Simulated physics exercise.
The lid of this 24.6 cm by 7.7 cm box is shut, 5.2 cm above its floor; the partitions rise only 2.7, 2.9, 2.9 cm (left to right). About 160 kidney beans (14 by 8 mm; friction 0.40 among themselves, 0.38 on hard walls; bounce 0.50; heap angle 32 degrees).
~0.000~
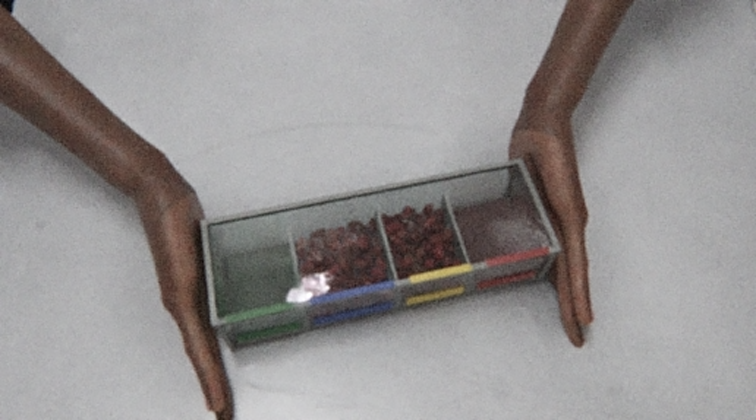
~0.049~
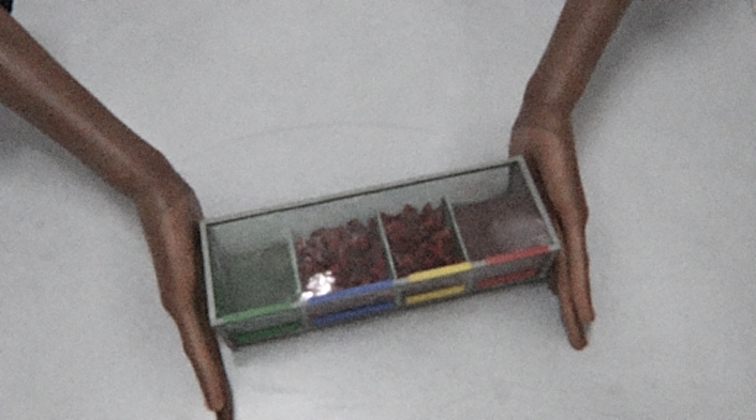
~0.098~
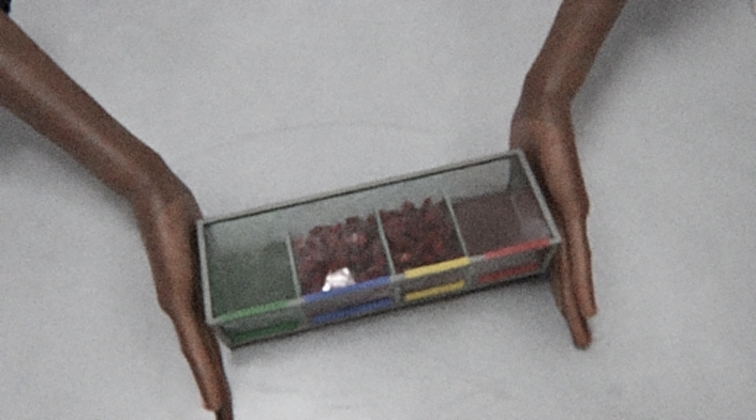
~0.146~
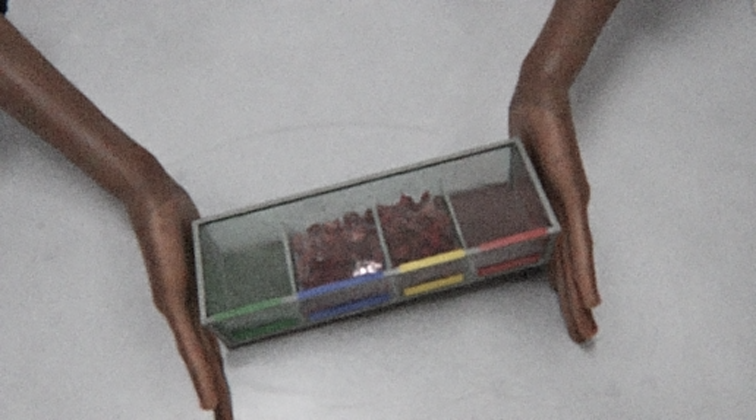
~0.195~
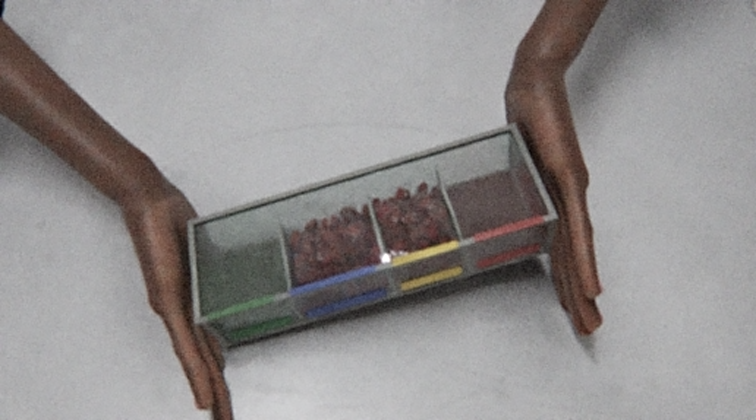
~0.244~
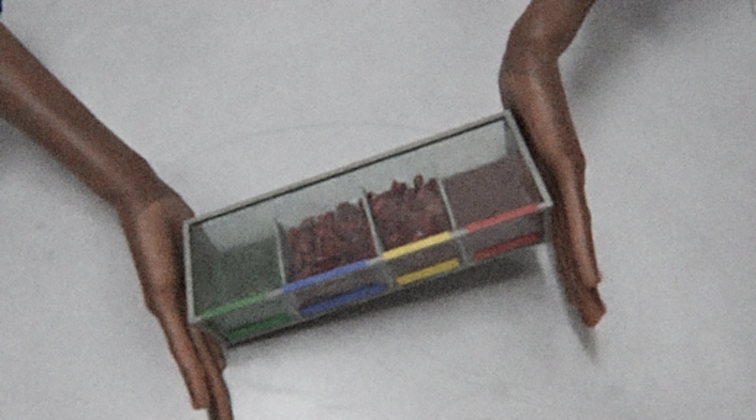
At first, two hands hold the ends of a clear lidded box with green, blue, yellow and red marked sections, dark red beans filling part of the blue and yellow ones. Then the right hand gradually raises its end, tilting the box modestly, while the beans stay in their two sections.
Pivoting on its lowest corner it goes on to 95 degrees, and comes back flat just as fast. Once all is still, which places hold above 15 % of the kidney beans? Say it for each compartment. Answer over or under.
Red compartment: Under; blue compartment: Over; green compartment: Over; yellow compartment: Under.
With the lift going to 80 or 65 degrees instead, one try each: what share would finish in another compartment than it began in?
About 35 and 15 per cent.
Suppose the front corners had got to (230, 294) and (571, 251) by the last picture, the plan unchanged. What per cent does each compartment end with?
Red 45; blue 15; green 0; yellow 40.
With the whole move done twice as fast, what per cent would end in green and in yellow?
Green 70; yellow 5.
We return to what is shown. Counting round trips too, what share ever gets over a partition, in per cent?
Roughly 75 per cent.
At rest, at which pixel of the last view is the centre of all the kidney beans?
At about (263, 274).
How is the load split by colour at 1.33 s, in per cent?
Red 0, blue 50, green 20, yellow 30.
Then, at 1.33 s, tilt 95 degrees; blue 50 %, green 20 %, yellow 30 %.
After 2.05 s, tilt 43 degrees; blue 20 %, green 75 %, yellow 5 %.
After 2.80 s, tilt 0 degrees; blue 20 %, green 75 %, yellow 5 %.
At rest (3.2 s), red 0 %, blue 20 %, green 75 %, yellow 5 %.
